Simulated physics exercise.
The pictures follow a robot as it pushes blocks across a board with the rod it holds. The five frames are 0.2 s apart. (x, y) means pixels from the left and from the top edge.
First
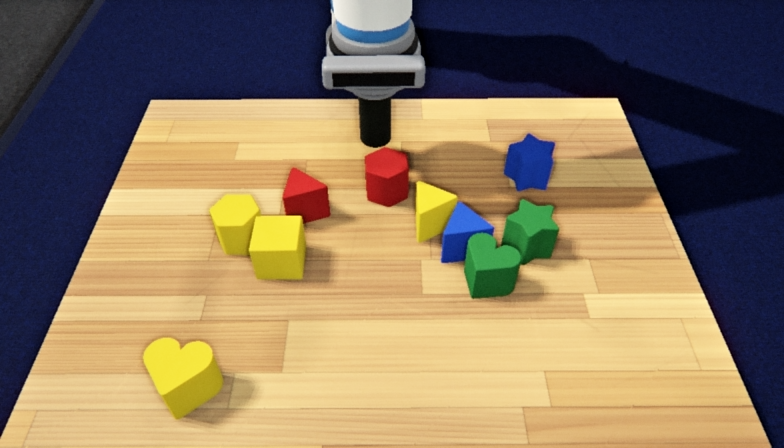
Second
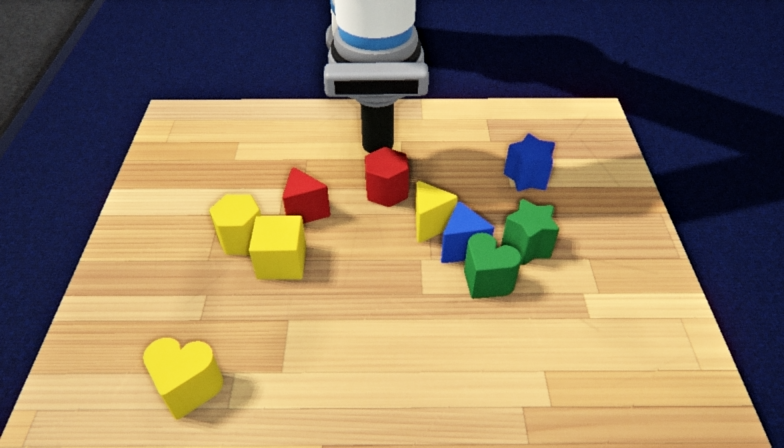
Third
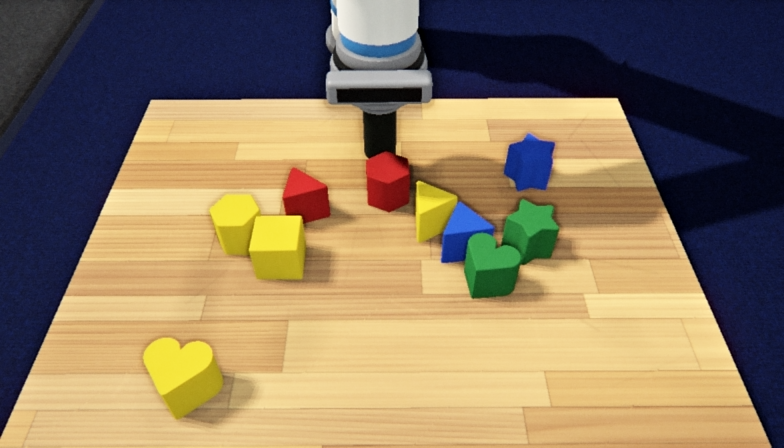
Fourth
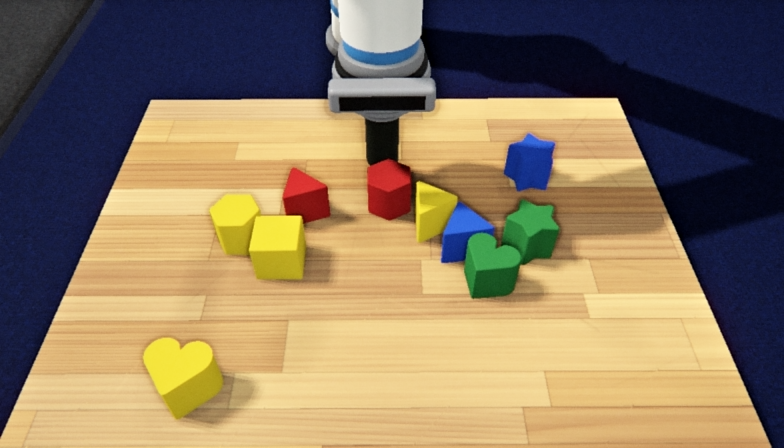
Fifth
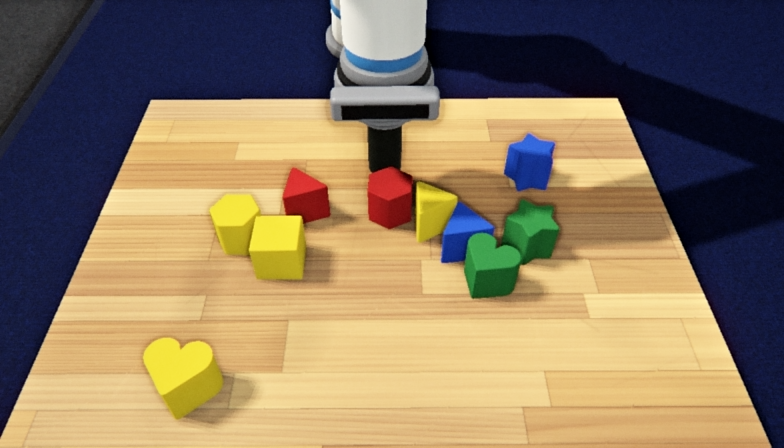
A robot arm with a black rod reaches in from the top of a light wooden board on dark blue cloth, seen from above at an angle by a still camera. Yellow and red blocks lie left of a red hexagonal block, with yellow, blue and green ones to its right. The rod edges forward and pushes the red hexagonal block slightly toward the viewer, while the others stay put.
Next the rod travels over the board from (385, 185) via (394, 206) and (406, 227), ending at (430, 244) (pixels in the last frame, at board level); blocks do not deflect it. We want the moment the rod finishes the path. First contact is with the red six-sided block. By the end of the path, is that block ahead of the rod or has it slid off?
I think the rod loses the red six-sided block somewhere along the way.
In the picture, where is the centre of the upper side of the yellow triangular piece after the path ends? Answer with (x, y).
The centre of its top will be at (459, 200).
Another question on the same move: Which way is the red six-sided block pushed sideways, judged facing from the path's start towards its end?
It moves right.
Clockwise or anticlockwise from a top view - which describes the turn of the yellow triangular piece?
The turn is anti-clockwise.
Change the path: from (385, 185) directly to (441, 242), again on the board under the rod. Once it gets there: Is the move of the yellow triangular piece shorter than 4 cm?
No.
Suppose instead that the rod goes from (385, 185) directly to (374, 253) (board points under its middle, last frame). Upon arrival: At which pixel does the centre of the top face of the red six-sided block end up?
In the picture, that point is around (402, 250).
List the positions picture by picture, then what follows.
Rod tip at (376, 138); block tops, red six-sided block at (387, 161); yellow triangular piece at (432, 196); blue triangular piece at (466, 220); green heart block at (492, 252), in the first picture.
Rod at (378, 145); blocks unchanged, in the second picture.
Rod at (380, 152); red six-sided block at (388, 166), in the third picture.
Rod at (383, 159); red six-sided block at (389, 174), in the fourth picture.
Rod at (385, 167); red six-sided block at (390, 182); yellow triangular piece at (432, 196); blue triangular piece at (466, 220); green heart block at (492, 252), in the fifth picture.
The first path, step by step. Halfway along, rod at (399, 200); red six-sided block at (391, 216), turned 35° clockwise.
At the end, rod at (431, 227); red six-sided block at (396, 233), turned 75° clockwise; yellow triangular piece at (459, 200), turned 20° anticlockwise; blue triangular piece at (478, 220), turned 15° clockwise; green heart block in place.
